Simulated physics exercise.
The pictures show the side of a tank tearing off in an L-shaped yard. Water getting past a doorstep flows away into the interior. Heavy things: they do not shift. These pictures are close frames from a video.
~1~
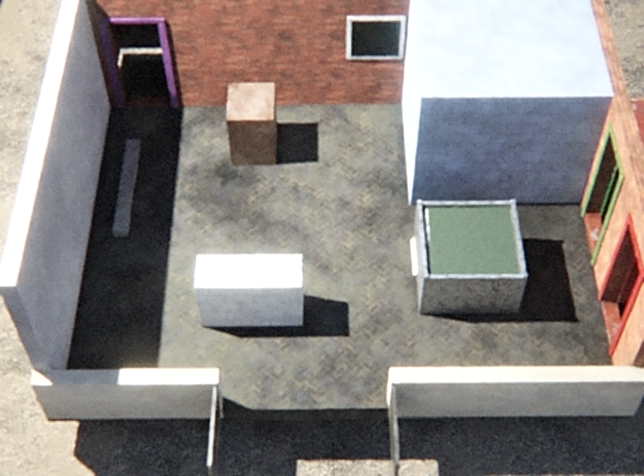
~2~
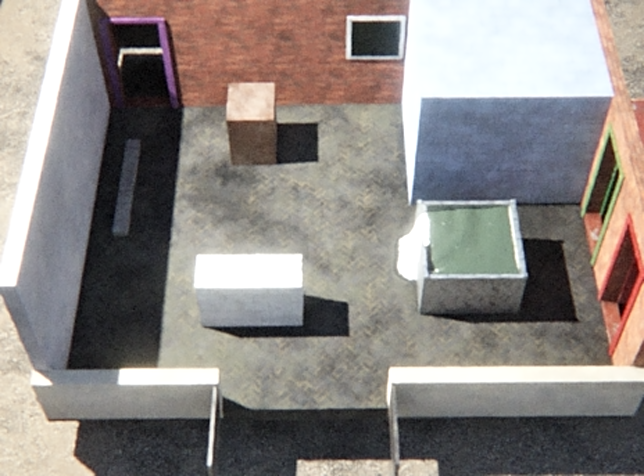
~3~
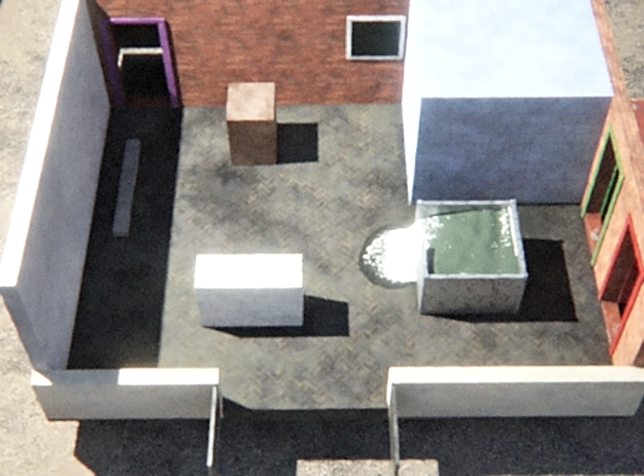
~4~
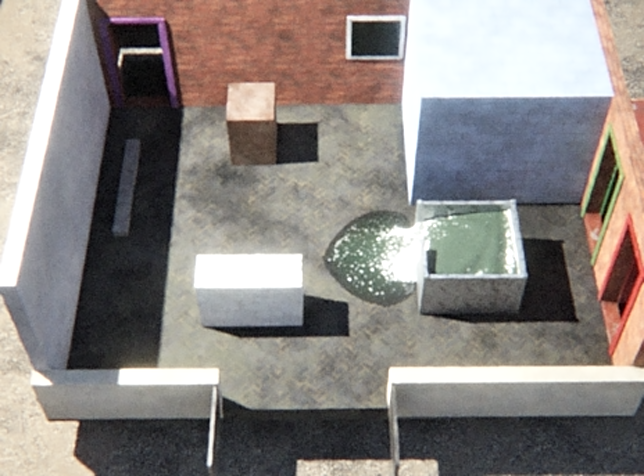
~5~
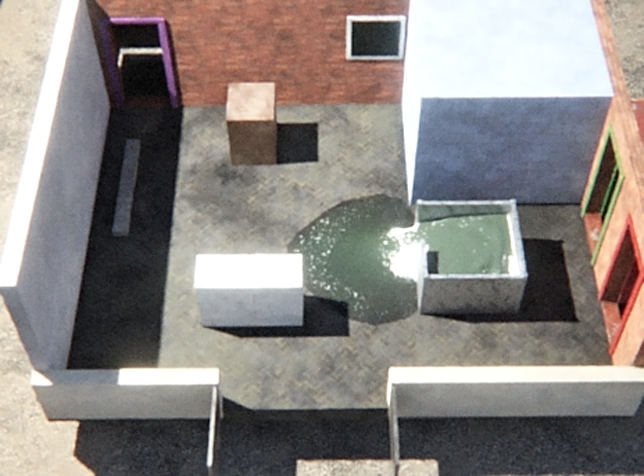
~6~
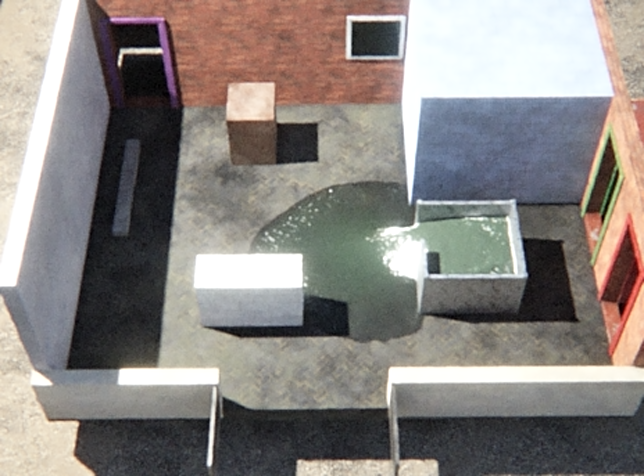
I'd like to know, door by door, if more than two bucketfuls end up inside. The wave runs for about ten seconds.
Here it is: The green door lets in two bucketfuls or fewer, the red door lets in two bucketfuls or fewer, the purple door lets in more than two bucketfuls.
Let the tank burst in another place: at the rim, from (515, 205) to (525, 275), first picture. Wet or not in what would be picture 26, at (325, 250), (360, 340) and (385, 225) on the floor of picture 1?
The three spots, in order, are inundated, inundated and inundated.
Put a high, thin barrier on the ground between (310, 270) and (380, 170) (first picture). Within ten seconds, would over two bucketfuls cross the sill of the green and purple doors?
Note: Green sub-threshold; purple sub-threshold.
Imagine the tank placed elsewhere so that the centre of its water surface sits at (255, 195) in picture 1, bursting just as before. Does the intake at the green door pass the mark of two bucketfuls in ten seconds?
Green door: Below the limit.
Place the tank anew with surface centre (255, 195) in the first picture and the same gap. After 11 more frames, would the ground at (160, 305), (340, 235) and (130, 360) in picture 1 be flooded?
I'd call them still dry, still dry and watered, in the order asked.
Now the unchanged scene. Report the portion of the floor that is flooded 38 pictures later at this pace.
I reckon 70 per cent or so.
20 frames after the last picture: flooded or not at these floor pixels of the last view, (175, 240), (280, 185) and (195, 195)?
First spot soaked, second soaked, third soaked.
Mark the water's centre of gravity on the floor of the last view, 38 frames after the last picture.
About (240, 238).
A moment on, water covers 35 % of the floor; the green door not reached, the red door not reached, the purple door not reached.
Next, water covers 50 % of the floor; the green door not reached, the red door not reached, the purple door not reached.
Then, water covers 60 % of the floor; the green door not reached, the red door not reached, the purple door under two buckets in.
Later, water covers 70 % of the floor; the green door not reached, the red door not reached, the purple door far over two buckets in.
In the end, water covers 75 % of the floor; the green door not reached, the red door not reached, the purple door far over two buckets in.
